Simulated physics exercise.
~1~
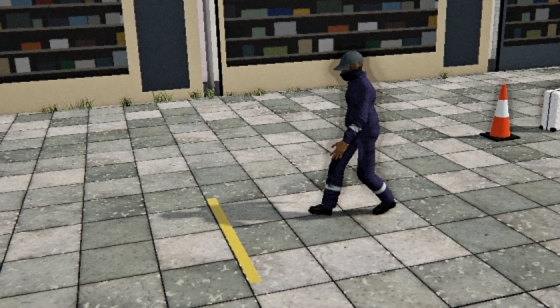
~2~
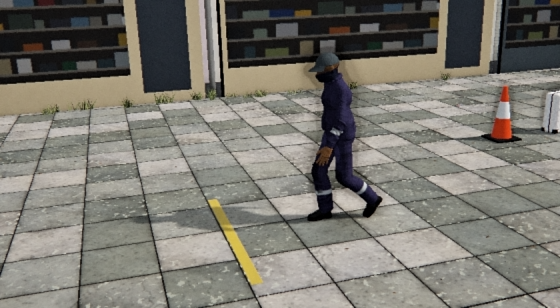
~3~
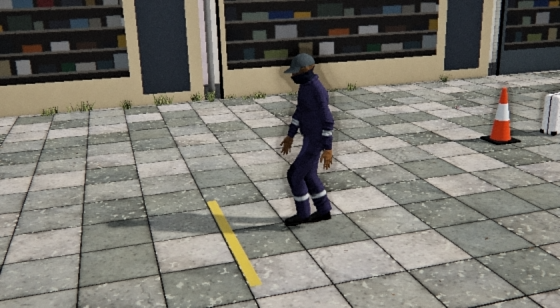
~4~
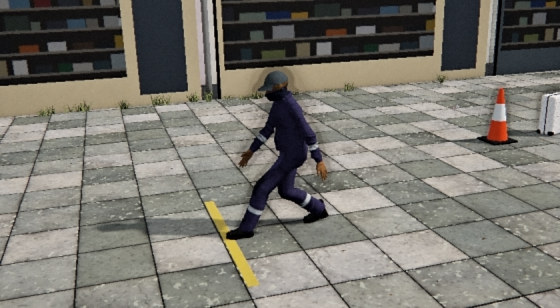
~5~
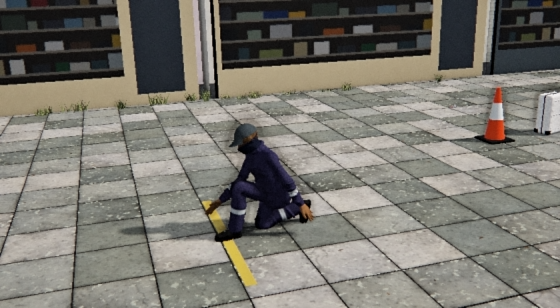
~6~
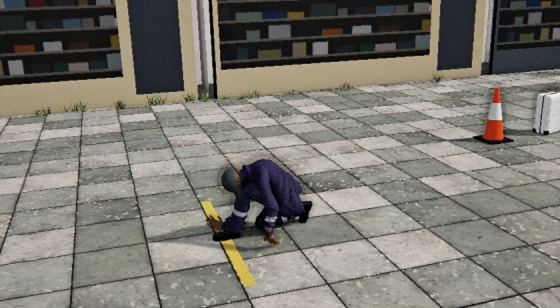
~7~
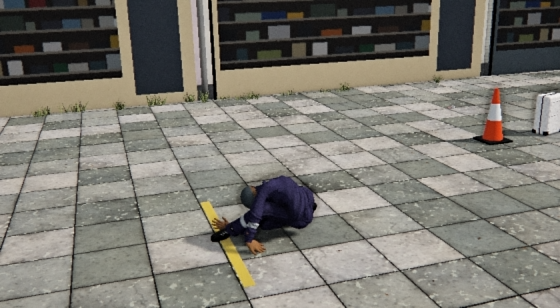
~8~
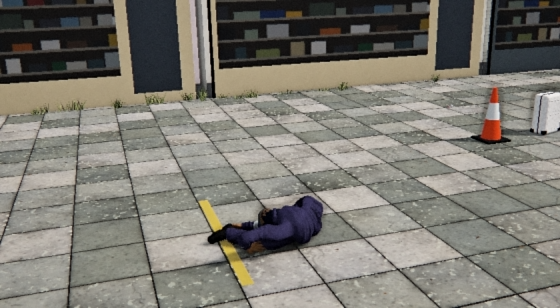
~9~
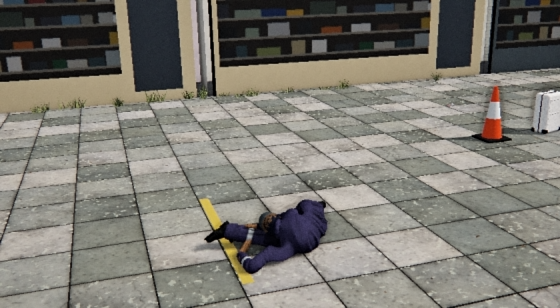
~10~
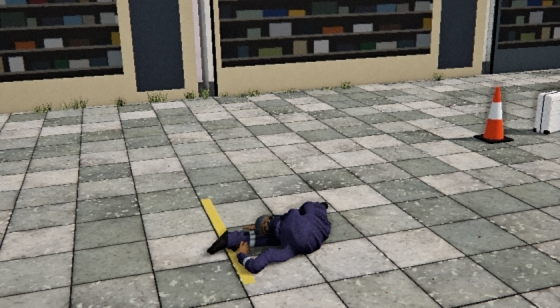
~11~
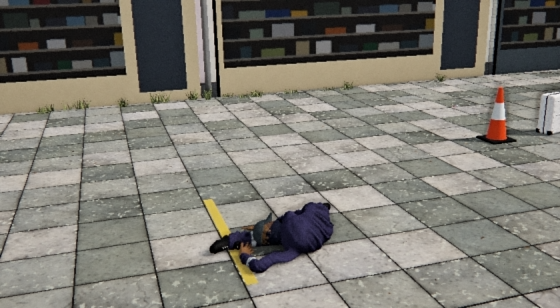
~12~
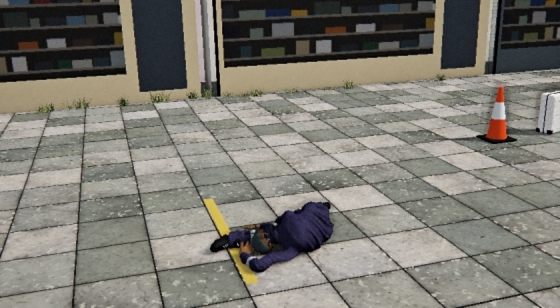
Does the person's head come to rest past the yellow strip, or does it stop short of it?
The head stops short of the yellow strip, staying on the side the person walked in from.
